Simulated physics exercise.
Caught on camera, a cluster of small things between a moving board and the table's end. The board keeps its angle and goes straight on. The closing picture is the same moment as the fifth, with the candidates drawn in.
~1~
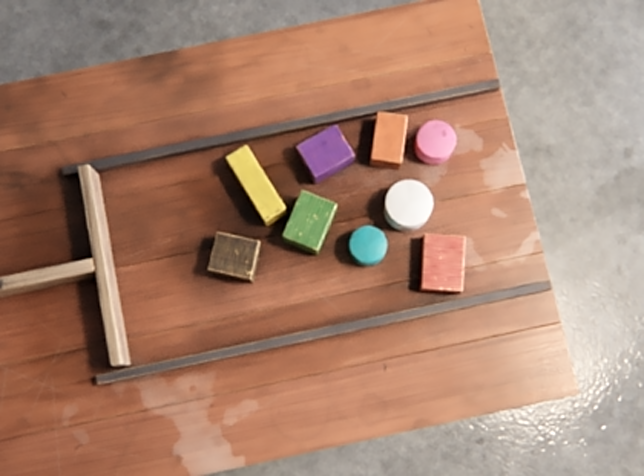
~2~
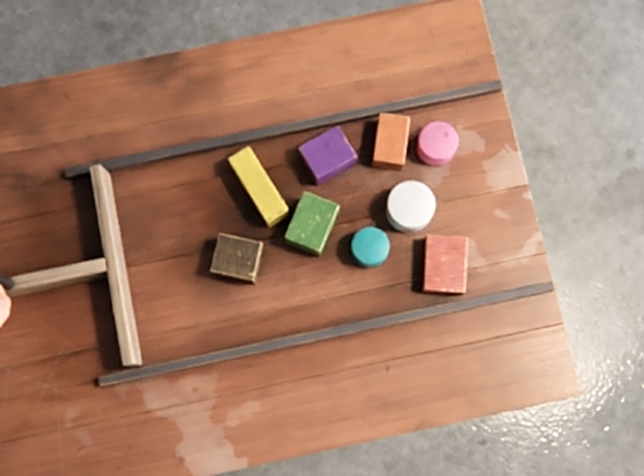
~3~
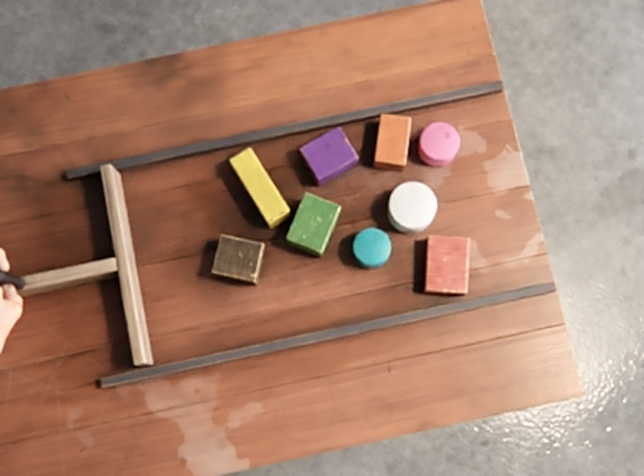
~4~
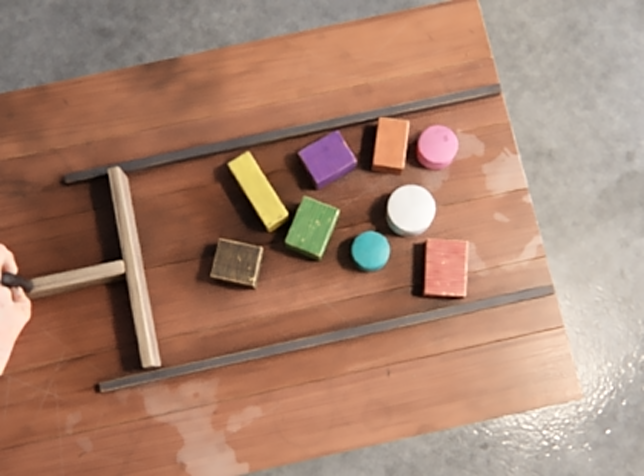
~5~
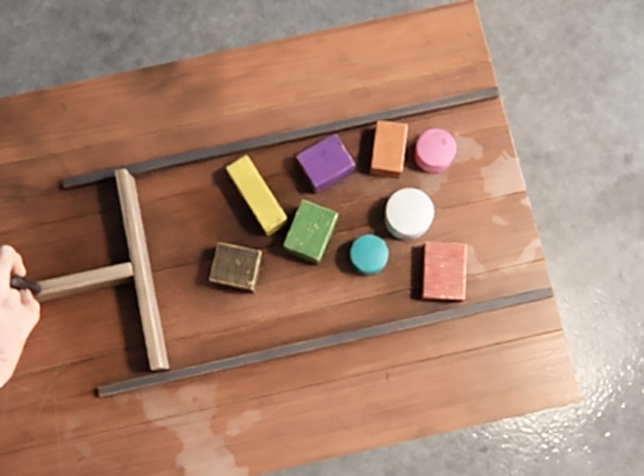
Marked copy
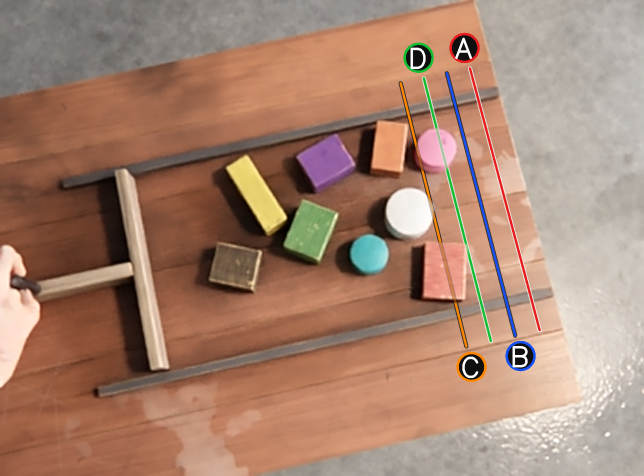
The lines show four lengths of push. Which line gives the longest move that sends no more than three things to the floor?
No farther than D.
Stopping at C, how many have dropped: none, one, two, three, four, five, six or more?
By then, two.
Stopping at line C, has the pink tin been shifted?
Yes.
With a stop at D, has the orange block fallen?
Yes.
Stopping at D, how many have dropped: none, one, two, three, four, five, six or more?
In all, three.
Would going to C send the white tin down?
Yes.
On the marked copy, A at (504, 195); B at (480, 201); C at (433, 211); D at (456, 206).
With D. Early on, board (254, 242); yellow bar (266, 195); black block (285, 250).
Further on, board (369, 217); pink tin (478, 142); white tin (477, 199).
At the end, board (457, 198); pink tin over the edge; white tin over the edge; three fallen.
As for the rest, A drops six; B drops five; C is within the limit but short.
